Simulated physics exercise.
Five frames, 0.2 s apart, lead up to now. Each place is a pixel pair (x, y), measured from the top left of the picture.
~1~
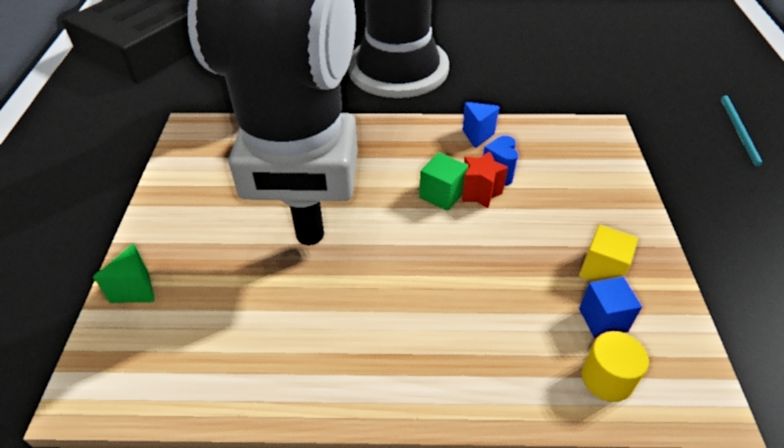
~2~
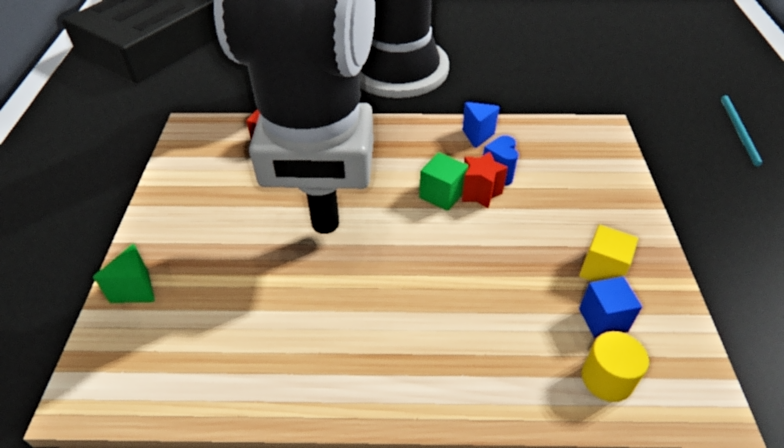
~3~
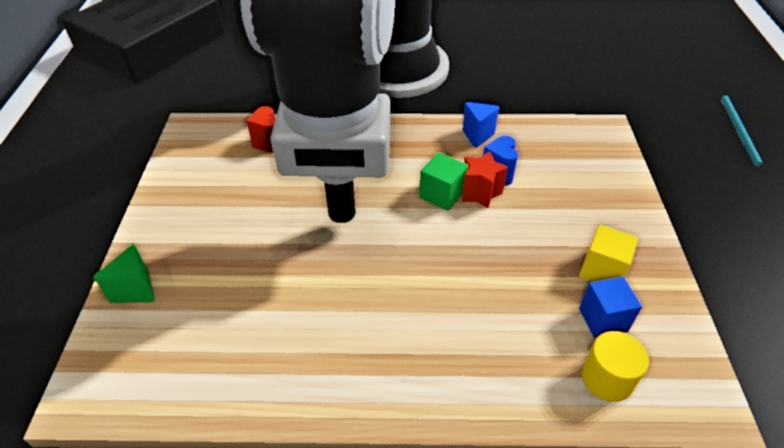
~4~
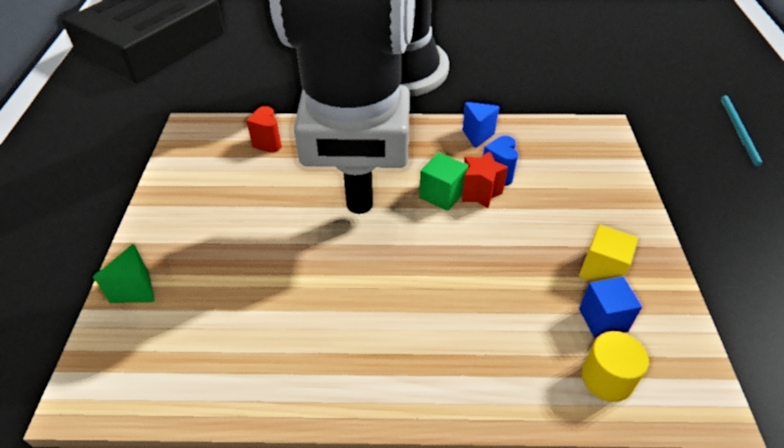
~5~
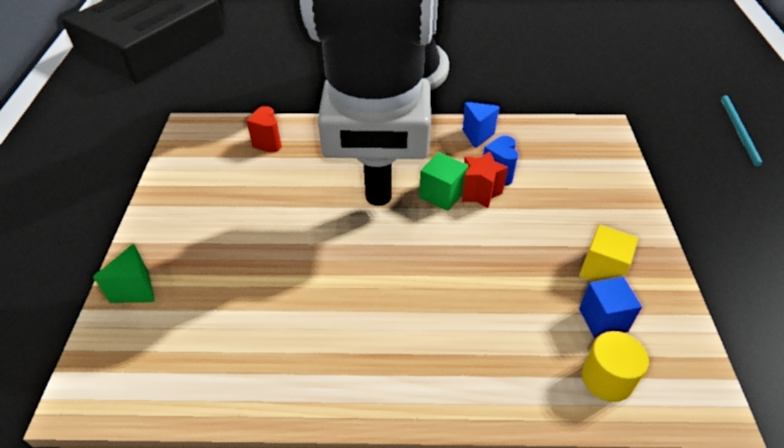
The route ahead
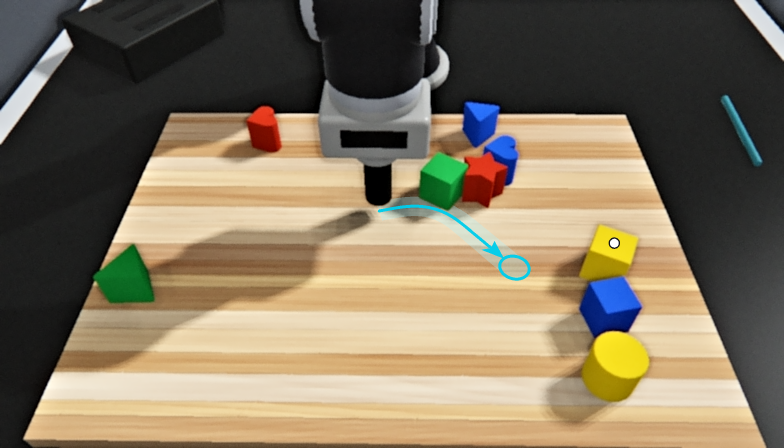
At the start, a robot arm holds a short black stick over the left-centre of a wooden board scattered with red, green, blue and yellow blocks. The arm moves steadily right and slightly toward the back, uncovering a red heart behind it. The stick nears the green cube, while the blocks stay still.
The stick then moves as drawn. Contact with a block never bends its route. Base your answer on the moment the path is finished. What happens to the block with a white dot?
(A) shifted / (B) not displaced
My answer is option B.
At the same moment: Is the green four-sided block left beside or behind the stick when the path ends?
In short: Yes.
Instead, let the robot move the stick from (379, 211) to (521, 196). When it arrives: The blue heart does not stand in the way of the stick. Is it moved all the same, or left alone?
It gets moved.
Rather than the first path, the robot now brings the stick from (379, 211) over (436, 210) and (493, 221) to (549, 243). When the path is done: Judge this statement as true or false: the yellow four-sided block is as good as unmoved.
It is true.
Path on the board, from (379, 211) via (431, 208) and (474, 234), ending at (514, 267); the dot is on the yellow four-sided block.
On the path given first. One third of the way, stick at (433, 195); green four-sided block at (450, 162); red star at (489, 165); blue heart at (507, 145).
Two thirds of the way, stick at (476, 221); green four-sided block at (452, 162); red star at (491, 164), turned 15° clockwise; blue heart at (510, 144).
At the end, stick at (517, 255); green four-sided block at (452, 162); red star at (491, 164), turned 15° clockwise; blue heart at (510, 144); yellow four-sided block in place.
